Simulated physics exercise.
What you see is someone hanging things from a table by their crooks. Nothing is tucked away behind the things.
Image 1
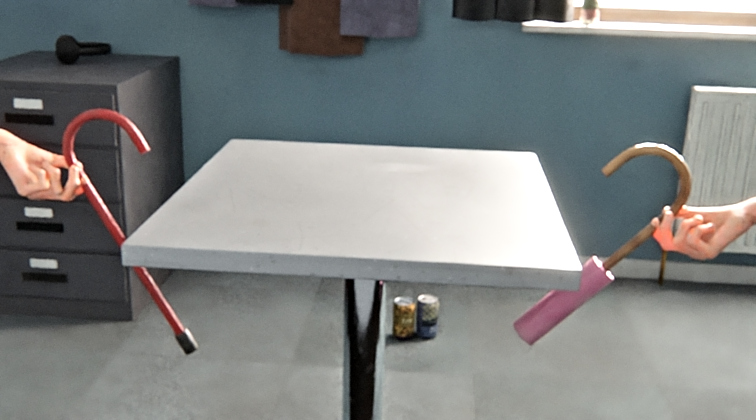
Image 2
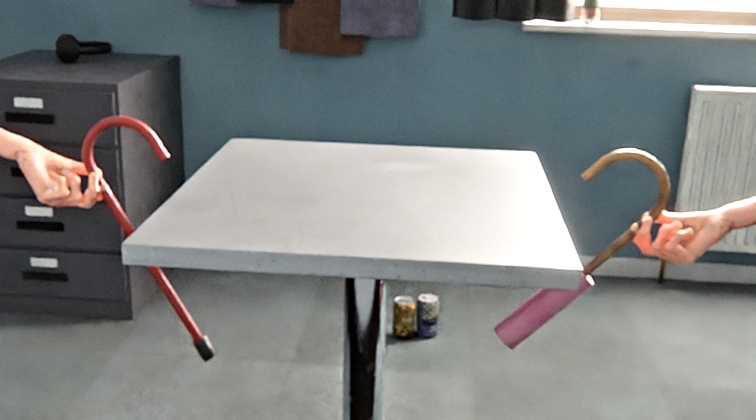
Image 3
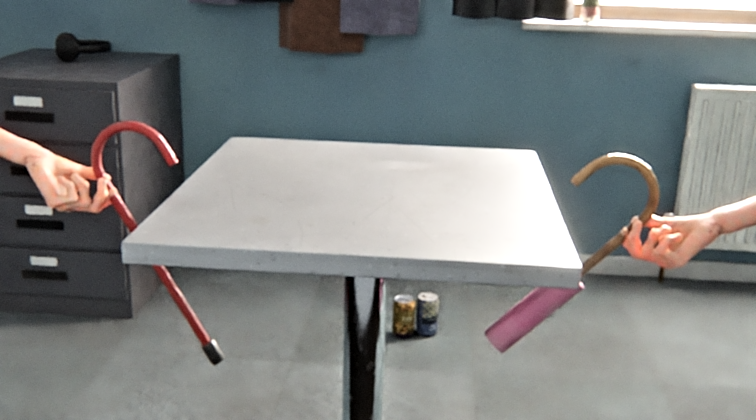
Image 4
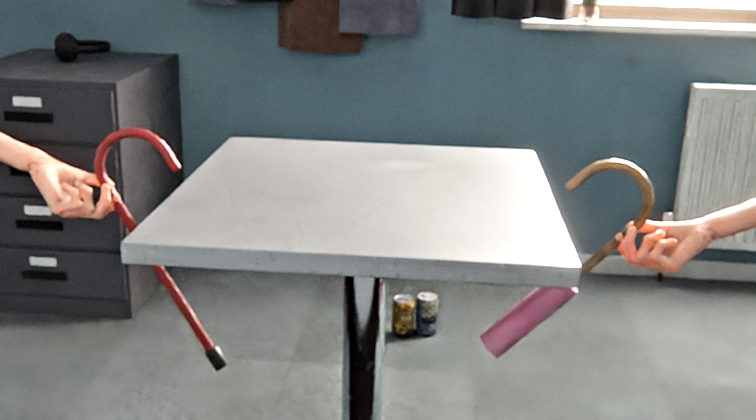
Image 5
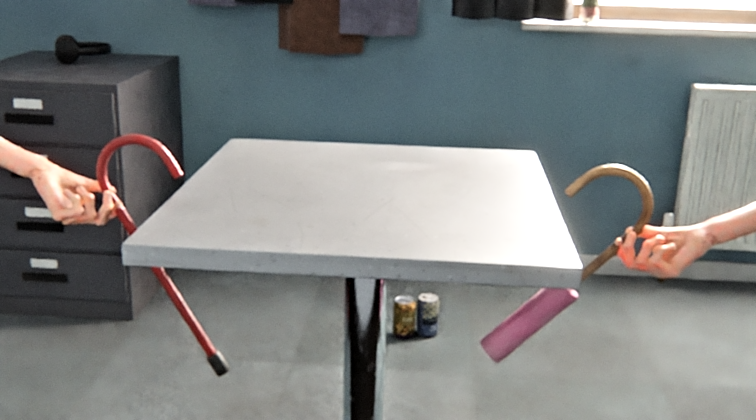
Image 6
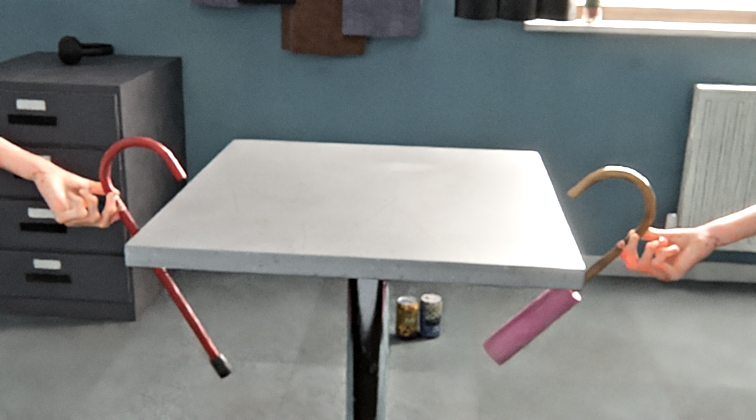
Two hands move a red cane and a pink umbrella slightly inward against a table's edges.
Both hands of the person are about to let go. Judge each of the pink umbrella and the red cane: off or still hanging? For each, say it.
Pink umbrella - off; red cane - off.
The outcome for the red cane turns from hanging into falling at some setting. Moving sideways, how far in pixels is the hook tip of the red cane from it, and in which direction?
About 8 pixels to the right.
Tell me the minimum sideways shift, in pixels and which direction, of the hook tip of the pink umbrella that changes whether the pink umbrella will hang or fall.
Roughly 16 pixels to the left.
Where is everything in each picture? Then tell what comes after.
In the first frame, still on the way; pink umbrella (588, 241); red cane (153, 230); table (368, 199).
In the second frame, still on the way; red cane (172, 236); table (368, 198).
In the third frame, still on the way; pink umbrella (558, 250); table (368, 197).
In the fourth frame, still on the way; red cane (184, 247); table (367, 196).
In the fifth frame, still on the way; pink umbrella (552, 260); table (368, 198).
In the sixth frame, in place, still held; pink umbrella (555, 263); red cane (188, 255); table (371, 198).
Then, 0.42 s past the last view, pink umbrella in the air; red cane in the air.
Then, 1.86 s past the last view, pink umbrella come down; red cane come down.
Finally, the pink umbrella drops past the edge; the red cane drops past the edge.
